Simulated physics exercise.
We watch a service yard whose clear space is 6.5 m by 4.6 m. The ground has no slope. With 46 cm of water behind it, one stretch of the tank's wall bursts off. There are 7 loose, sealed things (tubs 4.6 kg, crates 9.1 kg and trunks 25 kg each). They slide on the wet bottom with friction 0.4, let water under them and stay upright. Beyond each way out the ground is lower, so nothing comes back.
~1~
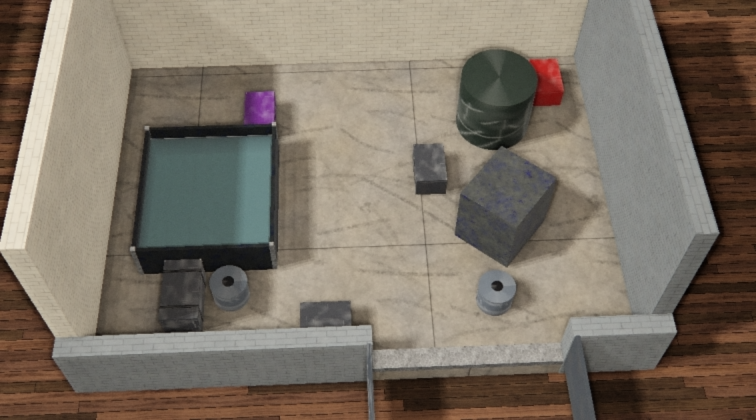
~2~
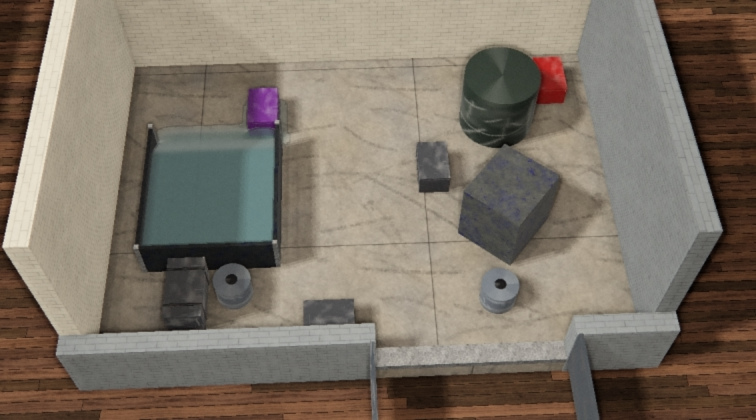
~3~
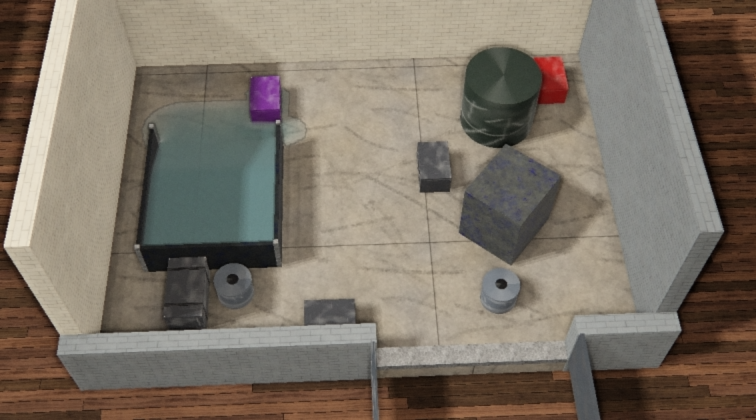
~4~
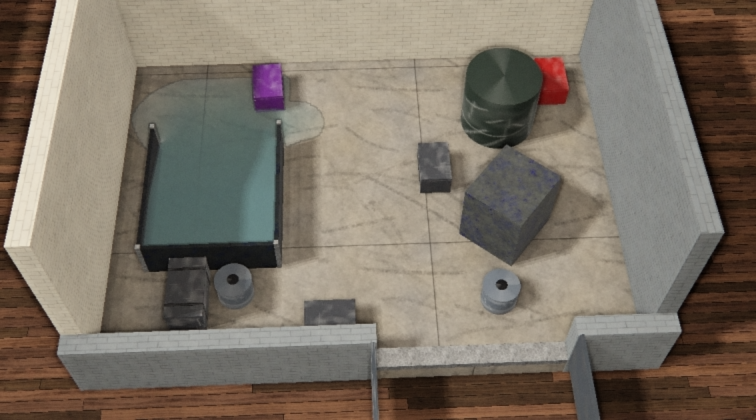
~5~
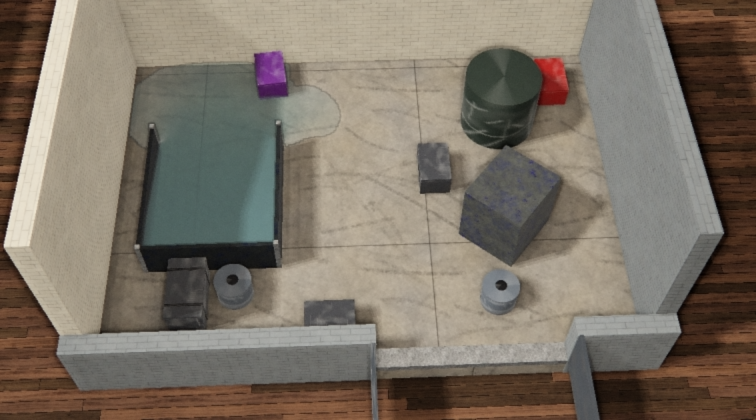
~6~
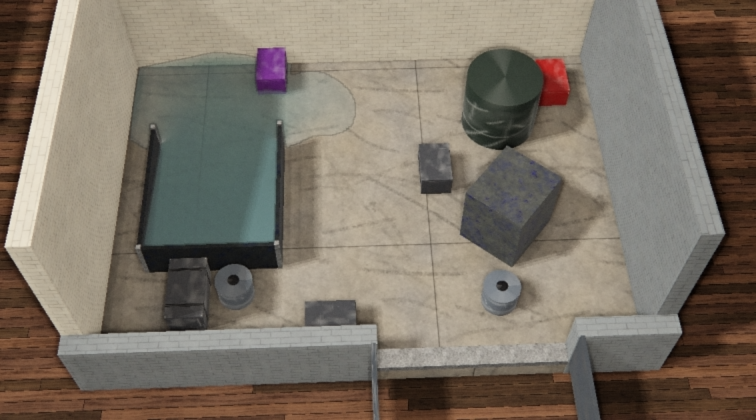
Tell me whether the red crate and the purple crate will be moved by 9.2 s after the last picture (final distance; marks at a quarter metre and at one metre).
The red crate gets carried off, the purple crate ends far away.
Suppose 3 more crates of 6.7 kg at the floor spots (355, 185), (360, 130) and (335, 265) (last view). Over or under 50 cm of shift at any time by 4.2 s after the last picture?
In turn: Less, more, less.
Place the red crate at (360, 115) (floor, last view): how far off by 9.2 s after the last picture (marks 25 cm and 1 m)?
It gets carried off.
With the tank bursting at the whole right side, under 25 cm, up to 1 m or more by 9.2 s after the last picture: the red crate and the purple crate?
Then the red crate gets carried off, the purple crate barely shifts.
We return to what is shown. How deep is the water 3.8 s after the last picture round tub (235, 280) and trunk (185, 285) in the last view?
Roughly 0 and 2 cm.
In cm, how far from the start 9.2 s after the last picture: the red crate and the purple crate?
About 450 and 200 cm.
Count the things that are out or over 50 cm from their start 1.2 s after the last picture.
1 of them.
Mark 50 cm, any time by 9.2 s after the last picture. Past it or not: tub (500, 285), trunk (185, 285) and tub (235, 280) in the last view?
In that order: Under, short of it, less.
Then, 1.2 s after the last picture the red crate is near (553, 75), 0.0 m from its start, aground; the purple crate is near (343, 64), 1.3 m from its start, afloat; 0 of 7 are out; 1 afloat.
Then, 3.8 s after the last picture the red crate is near (567, 120), 0.8 m from its start, aground; the purple crate is near (470, 174), 2.9 m from its start, afloat; 0 of 7 are out; 1 afloat.
Then, 6.2 s after the last picture the red crate is near (592, 247), 2.8 m from its start, aground; the purple crate is near (391, 224), 2.5 m from its start, afloat; 0 of 7 are out; 1 afloat.
Then, 9.2 s after the last picture the red crate is near (466, 344), 4.4 m from its start, afloat; the purple crate is near (312, 227), 2.1 m from its start, afloat; 1 of 7 are out; 4 afloat.
